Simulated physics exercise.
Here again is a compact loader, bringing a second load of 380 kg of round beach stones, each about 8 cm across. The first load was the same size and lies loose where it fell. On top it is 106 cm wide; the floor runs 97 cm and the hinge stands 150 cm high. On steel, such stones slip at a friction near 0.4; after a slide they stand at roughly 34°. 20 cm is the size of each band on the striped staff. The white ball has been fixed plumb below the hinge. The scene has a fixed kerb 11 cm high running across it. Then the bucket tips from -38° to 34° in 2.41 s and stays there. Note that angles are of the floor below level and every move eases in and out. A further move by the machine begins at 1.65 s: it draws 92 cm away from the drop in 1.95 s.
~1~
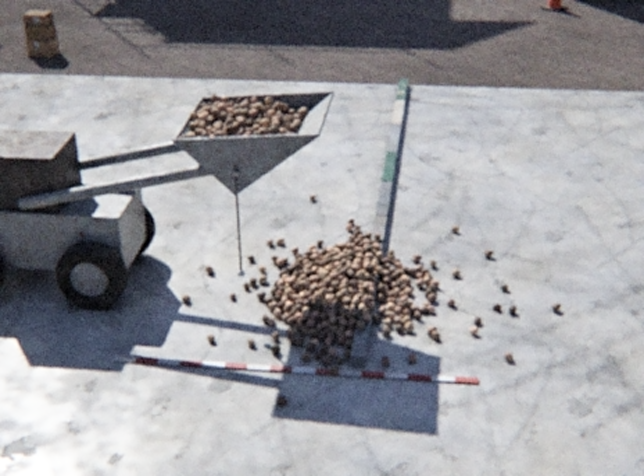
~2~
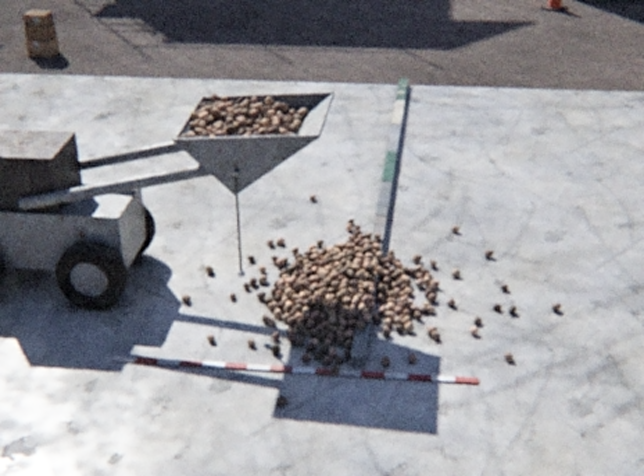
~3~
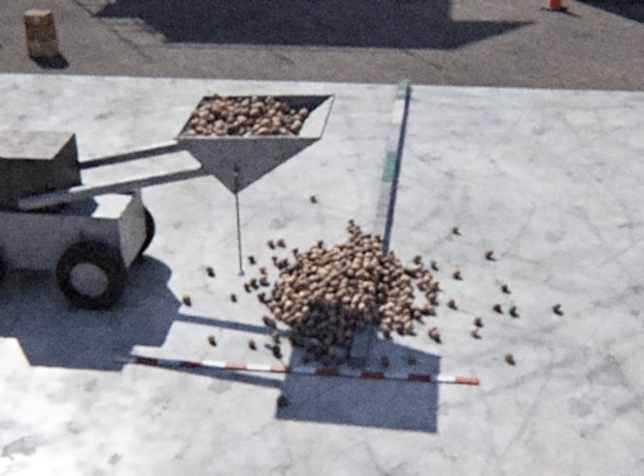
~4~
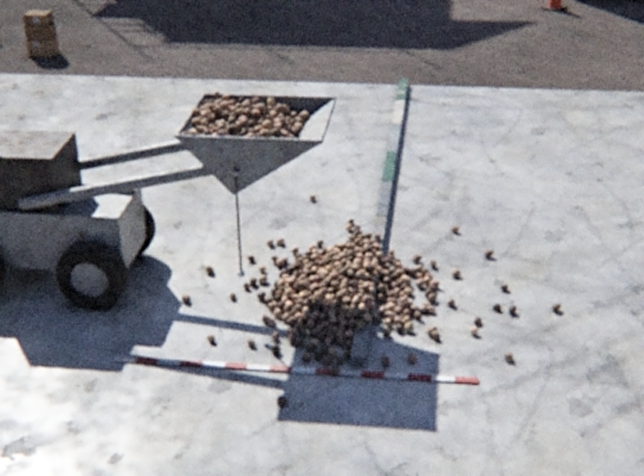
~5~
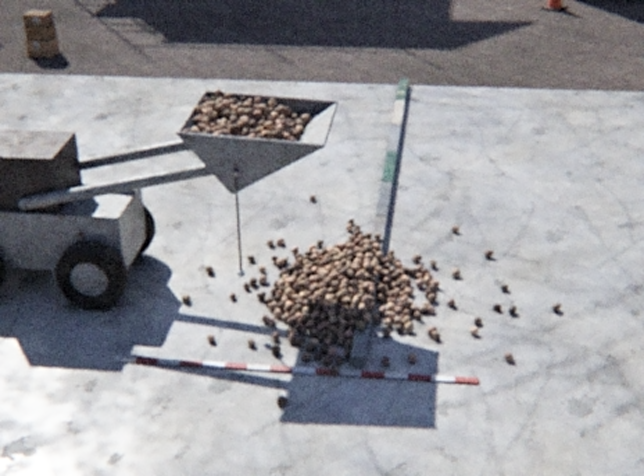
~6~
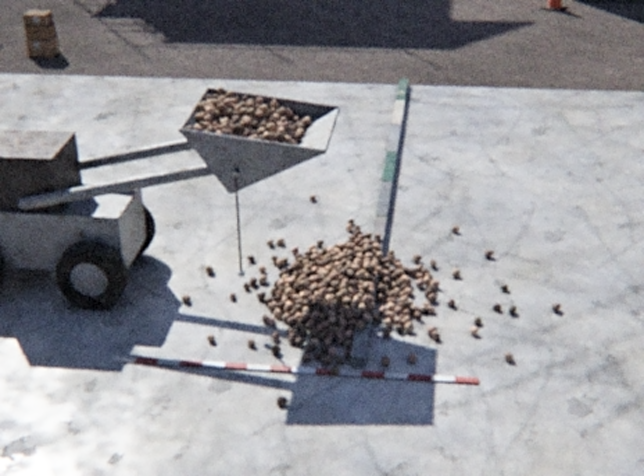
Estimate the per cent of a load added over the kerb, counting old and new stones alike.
Roughly 28 per cent of a load is added.
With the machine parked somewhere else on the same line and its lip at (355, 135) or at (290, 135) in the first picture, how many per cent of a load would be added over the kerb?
Near 65 in a hundred, then near 10 in a hundred.
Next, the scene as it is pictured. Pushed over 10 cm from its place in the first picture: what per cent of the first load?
Close to 25 in a hundred of them.
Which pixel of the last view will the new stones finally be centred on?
Roughly at (334, 280) in the last picture.
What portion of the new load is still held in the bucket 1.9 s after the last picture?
Close to 10 in a hundred.
Then, 1.2 s after the last picture the floor is at 23°; in per cent of one load, 94 in the bucket, 90 on this side of the kerb, 15 over the kerb; the foremost stones are at (502, 308).
Then, 1.9 s after the last picture the floor is at 34°; in per cent of one load, 11 in the bucket, 156 on this side of the kerb, 33 over the kerb; the foremost stones are at (502, 303).
Then, 3.5 s after the last picture the floor is at 34°; in per cent of one load, 0 in the bucket, 157 on this side of the kerb, 43 over the kerb; the foremost stones are at (529, 295).
Then, 6.1 s after the last picture the floor is at 34°; in per cent of one load, 0 in the bucket, 157 on this side of the kerb, 43 over the kerb; the foremost stones are at (529, 295). Net gain over the kerb, 28.
